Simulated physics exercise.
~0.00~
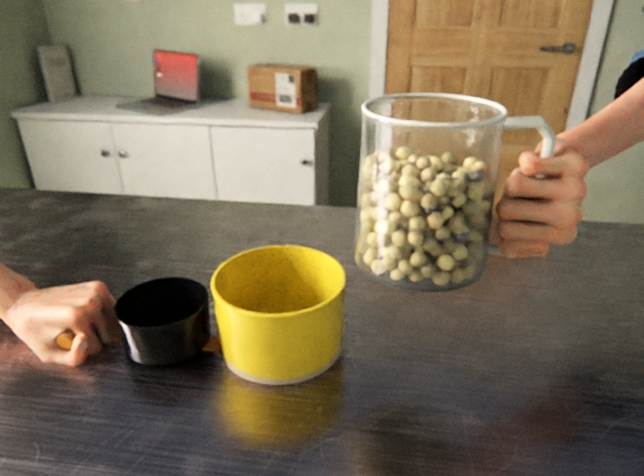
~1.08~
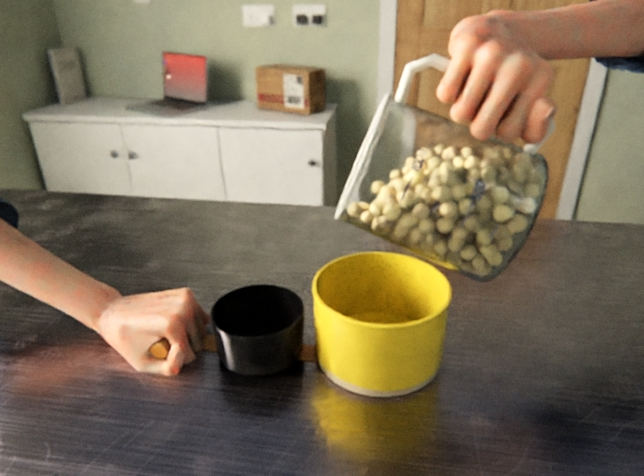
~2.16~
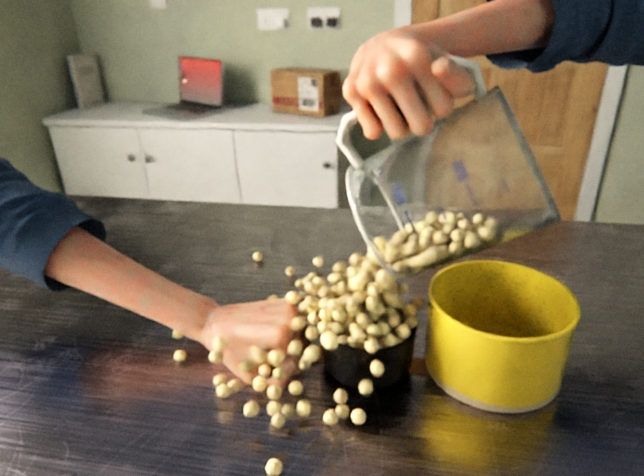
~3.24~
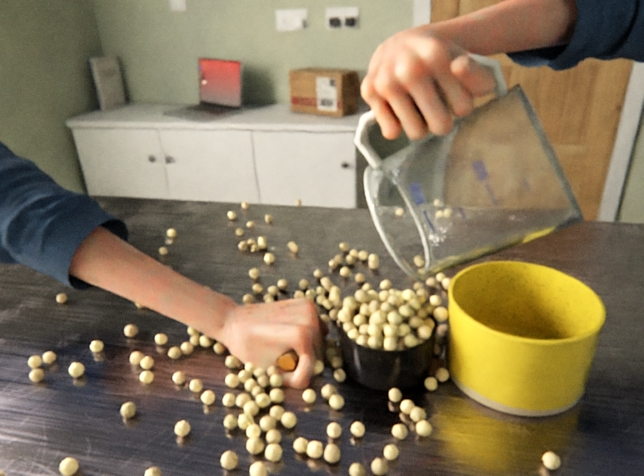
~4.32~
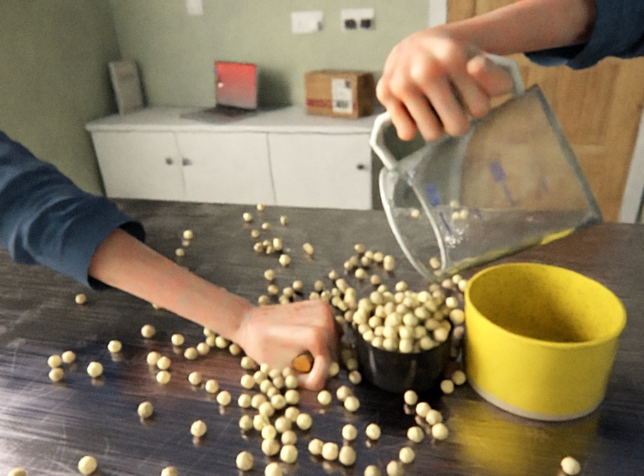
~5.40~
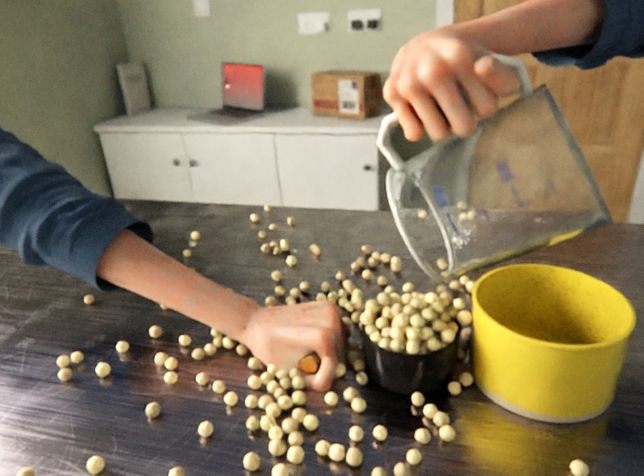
A person's hand at the right holds up a clear jug of pale round nuts over a dark, shiny table, seen from slightly above in a green-walled room with white cabinets, a laptop and a cardboard box behind. The other hand, at the left, grips a handle joined to a small black dish and a larger yellow pot. It slides the row rightward while the jug tips over. The nuts pour onto the black dish, heaping up and scattering across the table. Finally the emptied jug stays tilted, the dish is piled full, nuts lie strewn around, and the yellow pot remains empty.
